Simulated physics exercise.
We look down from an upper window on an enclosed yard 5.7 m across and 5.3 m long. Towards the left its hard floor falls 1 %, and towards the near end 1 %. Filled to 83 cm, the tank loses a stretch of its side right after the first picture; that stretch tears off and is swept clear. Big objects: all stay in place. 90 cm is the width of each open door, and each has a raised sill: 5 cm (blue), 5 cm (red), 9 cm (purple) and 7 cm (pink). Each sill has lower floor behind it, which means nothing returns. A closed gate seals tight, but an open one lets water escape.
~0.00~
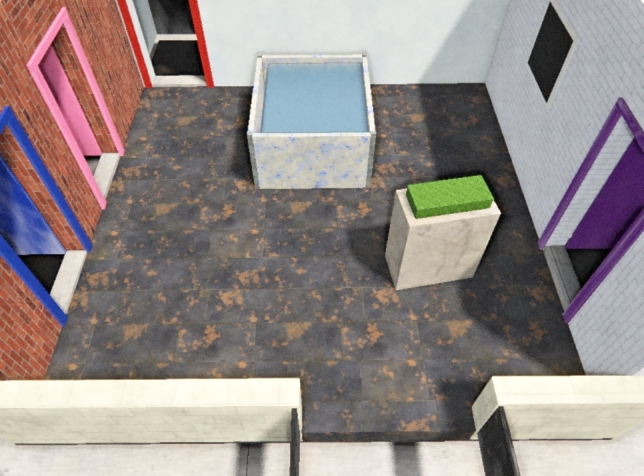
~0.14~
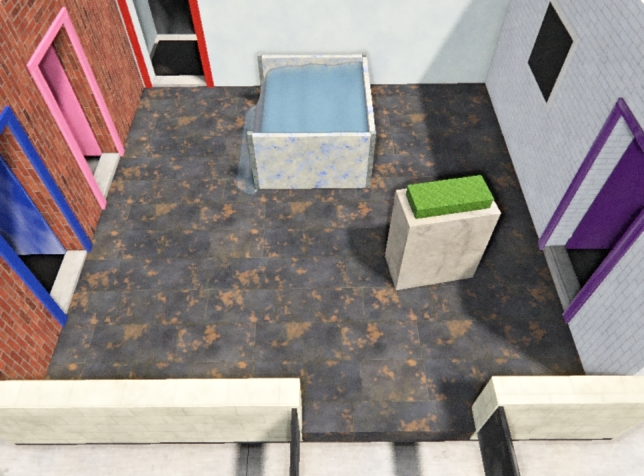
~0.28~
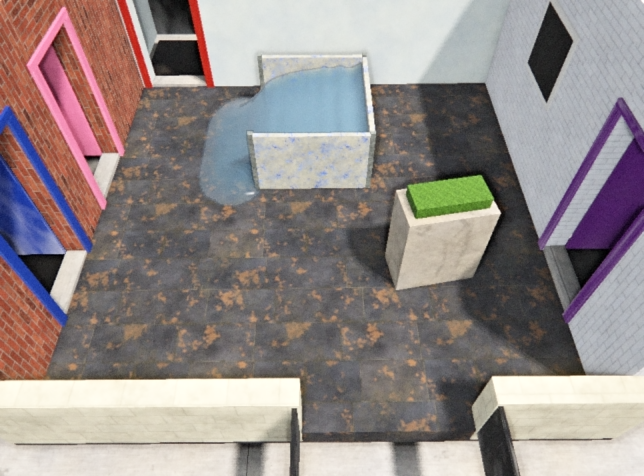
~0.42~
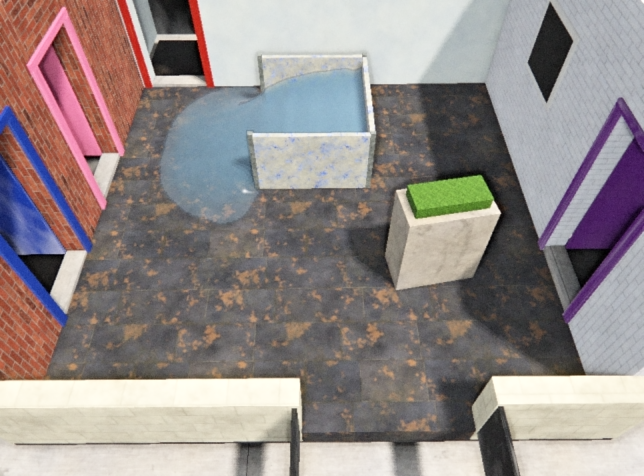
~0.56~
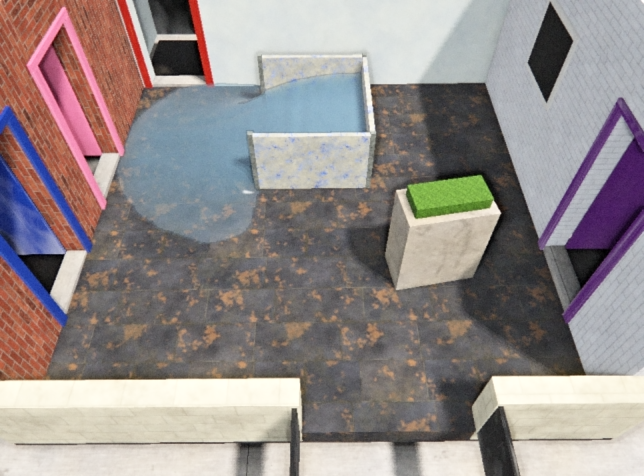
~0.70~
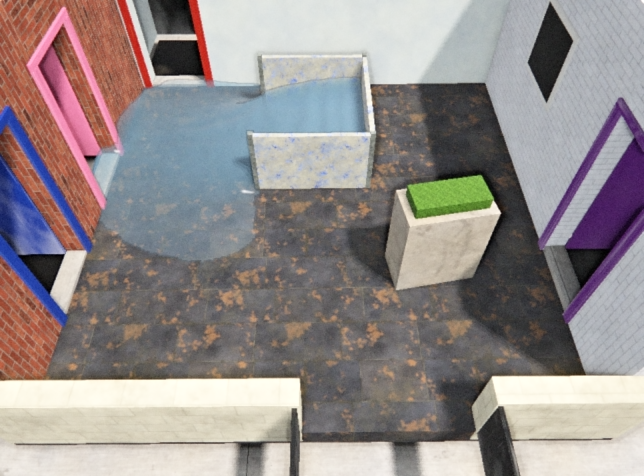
Water pouring from the open left side of a marbled tank, spreading across a dark yard floor to the pink-framed doorway.
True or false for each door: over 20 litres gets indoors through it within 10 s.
Blue door - true, red door - true, purple door - false, pink door - true.
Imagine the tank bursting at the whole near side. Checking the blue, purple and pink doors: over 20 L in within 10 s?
In that case, blue door: More than that, purple door: Less than that, pink door: Less than that.
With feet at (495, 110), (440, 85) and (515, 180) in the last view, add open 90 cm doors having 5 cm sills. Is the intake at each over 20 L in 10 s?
Less, less, less.
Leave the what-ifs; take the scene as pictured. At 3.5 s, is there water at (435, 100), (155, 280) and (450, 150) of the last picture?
Untouched, soaked, untouched.
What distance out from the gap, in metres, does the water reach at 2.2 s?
Roughly 4.4 m.
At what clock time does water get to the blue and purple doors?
Times: Blue 1.0 seconds, purple 5.5 seconds.
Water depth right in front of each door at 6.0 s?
Door by door, in cm: Blue reads 6, red reads 6, purple reads 4, pink reads 8.
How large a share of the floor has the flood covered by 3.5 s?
Around 45 per cent.
After 1.4 s water covers 30 % of the floor and is deepest (51 cm) near (144, 91); blue door 12 cm at the sill, 2 L in, red door 26 cm at the sill, 31 L in, purple door not reached, pink door 31 cm at the sill, 164 L in.
After 2.2 s water covers 30 % of the floor and is deepest (31 cm) near (108, 197); blue door 11 cm at the sill, 20 L in, red door 25 cm at the sill, 162 L in, purple door not reached, pink door 27 cm at the sill, 327 L in.
After 3.5 s water covers 45 % of the floor and is deepest (23 cm) near (35, 411); blue door 8 cm at the sill, 37 L in, red door 14 cm at the sill, 270 L in, purple door not reached, pink door 15 cm at the sill, 422 L in.
After 6.0 s water covers 75 % of the floor and is deepest (14 cm) near (35, 411); blue door 6 cm at the sill, 45 L in, red door 6 cm at the sill, 309 L in, purple door 4 cm at the sill, 0 L in, pink door 8 cm at the sill, 454 L in.
After 10.0 s water covers 95 % of the floor and is deepest (9 cm) near (35, 411); blue door 7 cm at the sill, 62 L in, red door 2 cm at the sill, 311 L in, purple door 4 cm at the sill, 0 L in, pink door 4 cm at the sill, 456 L in.
